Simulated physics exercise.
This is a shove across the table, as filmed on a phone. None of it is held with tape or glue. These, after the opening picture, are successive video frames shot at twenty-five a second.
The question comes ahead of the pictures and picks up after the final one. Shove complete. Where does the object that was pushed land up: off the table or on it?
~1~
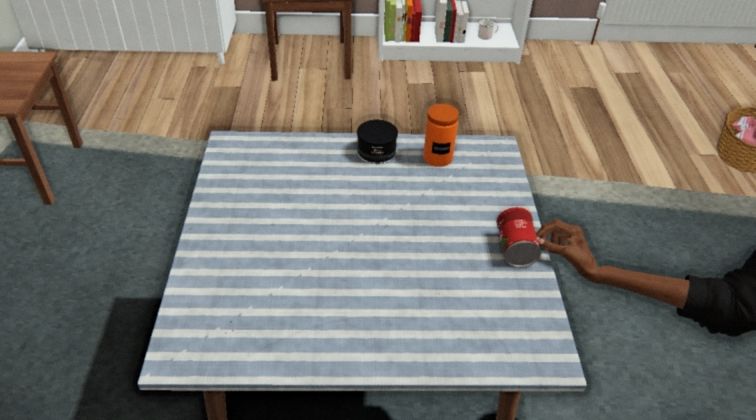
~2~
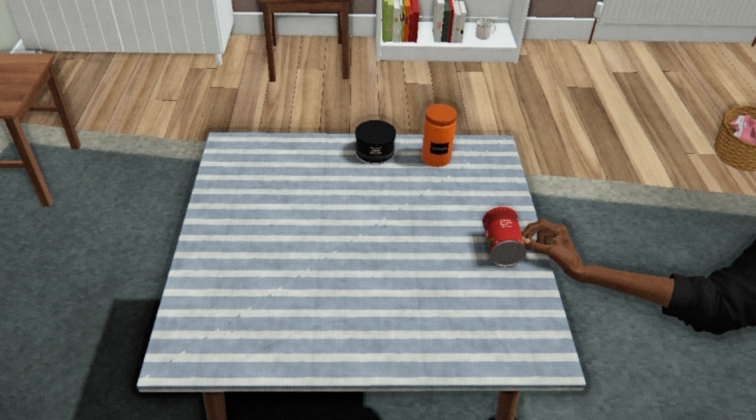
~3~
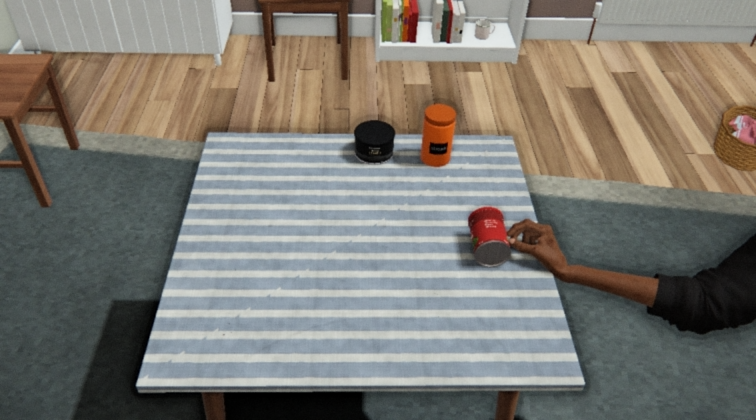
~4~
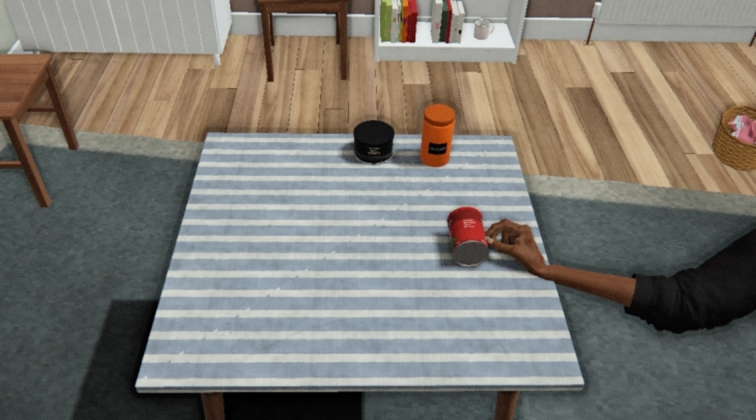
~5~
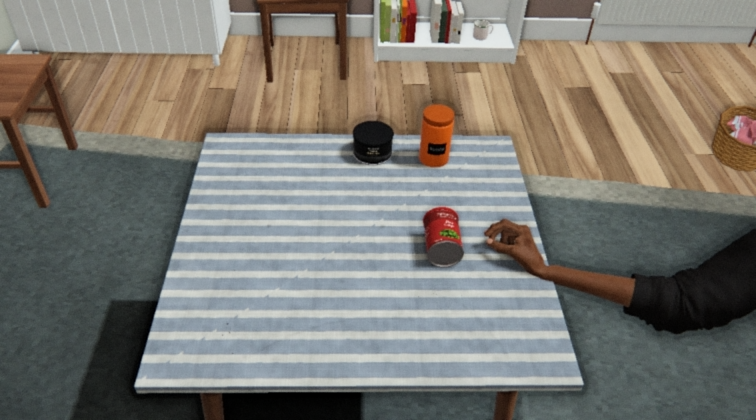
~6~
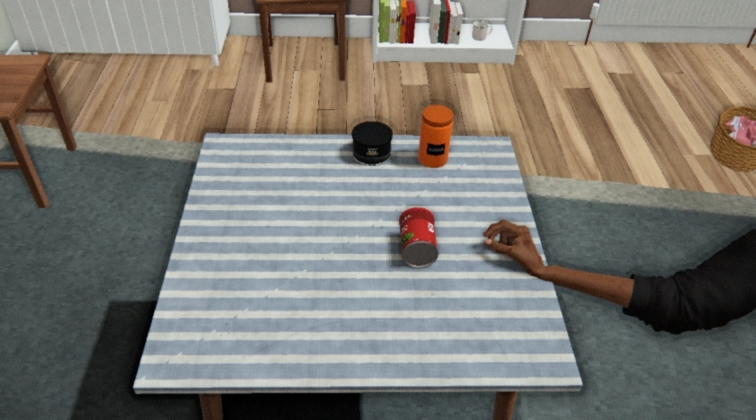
Off the table.
Then, 0.20 s past the last view, red tin displaced well along near (302, 237).
Then, 0.50 s past the last view, red tin now off the table.
Then, 0.90 s past the last view, things are still on the move.
Finally, off the table, red tin.
